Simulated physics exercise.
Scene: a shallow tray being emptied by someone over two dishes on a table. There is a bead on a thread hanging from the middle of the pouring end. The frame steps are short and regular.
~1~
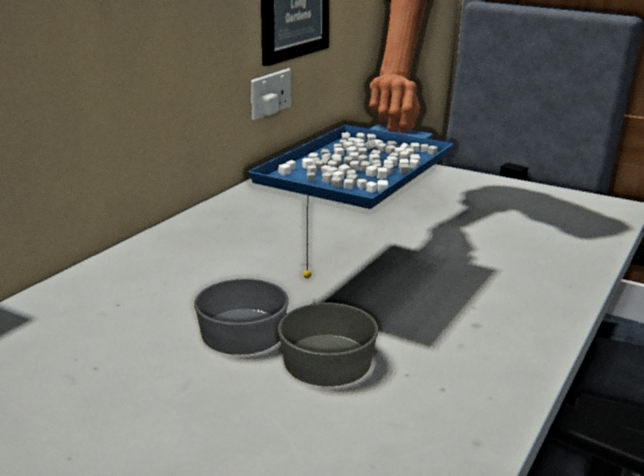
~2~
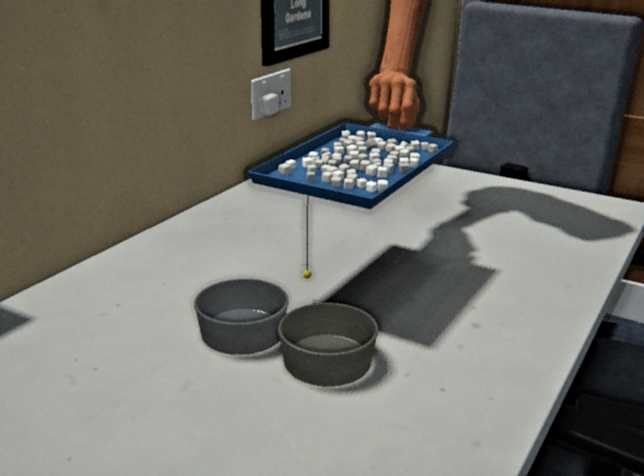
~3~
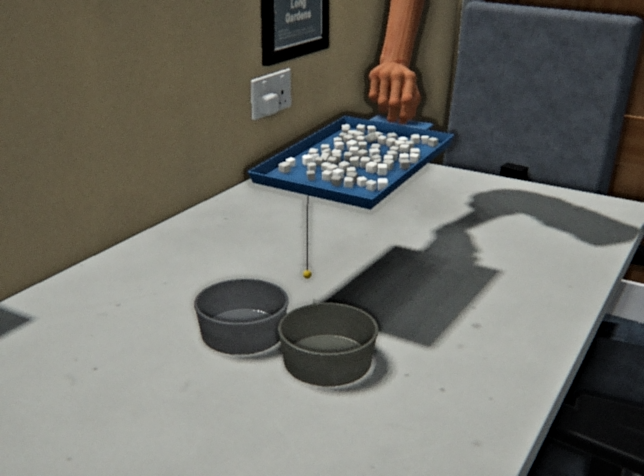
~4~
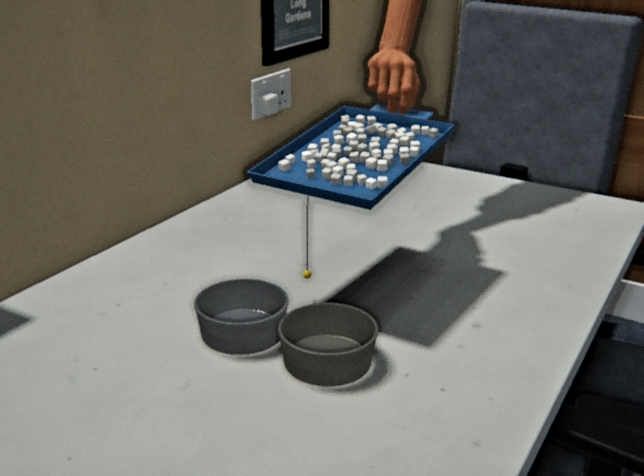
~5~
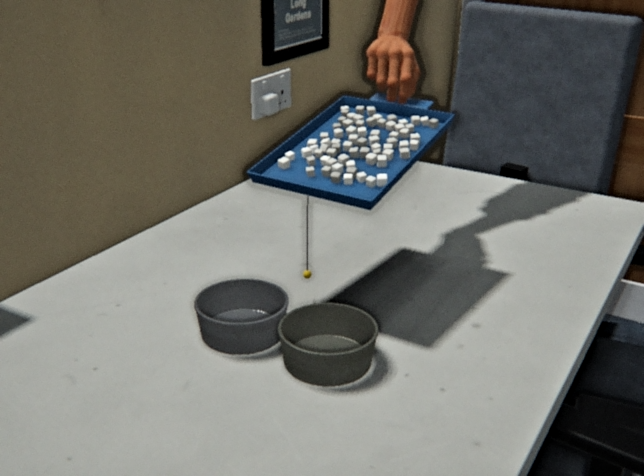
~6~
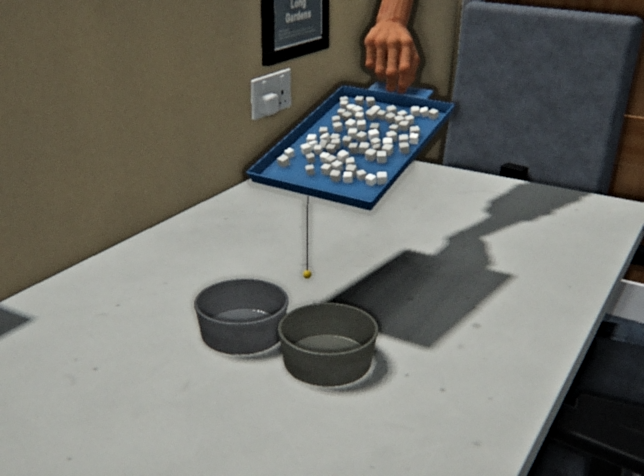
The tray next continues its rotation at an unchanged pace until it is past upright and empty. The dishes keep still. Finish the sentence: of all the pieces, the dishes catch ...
... most of them.
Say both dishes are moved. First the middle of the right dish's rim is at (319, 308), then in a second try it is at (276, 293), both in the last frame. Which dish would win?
Right side first, Right side second.
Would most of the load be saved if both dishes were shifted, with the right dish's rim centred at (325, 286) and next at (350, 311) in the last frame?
Held in all, by try: A smaller portion, then a larger portion.
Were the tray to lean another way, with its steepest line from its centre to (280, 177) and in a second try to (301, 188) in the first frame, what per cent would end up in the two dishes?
30 % and 70 %, roughly.
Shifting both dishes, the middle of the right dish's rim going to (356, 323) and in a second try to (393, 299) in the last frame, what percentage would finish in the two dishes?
In order: 80 percent and 0 percent.
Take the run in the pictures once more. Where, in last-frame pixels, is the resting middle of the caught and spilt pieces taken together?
Near (286, 346), more or less.
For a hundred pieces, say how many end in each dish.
Left dish about 40 per cent, right dish about 40 per cent.
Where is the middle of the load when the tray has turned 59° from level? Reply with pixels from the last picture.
Look about (319, 174) in the last picture.
Shortly afterwards, tray tipped steeply; all but a few on the tray; only a few in the right dish; a little in the air.
Next, tray tipped right over; near two thirds on the tray; a little in the right dish; a little in the left dish; only a few outside both; a little in the air.
Some moments later, tray tipped past a quarter turn; near half in the right dish; near half in the left dish; a little outside both; only a few in the air.
In the end, tray tipped past a quarter turn; near half in the right dish; near half in the left dish; a little outside both; only a few in the air.
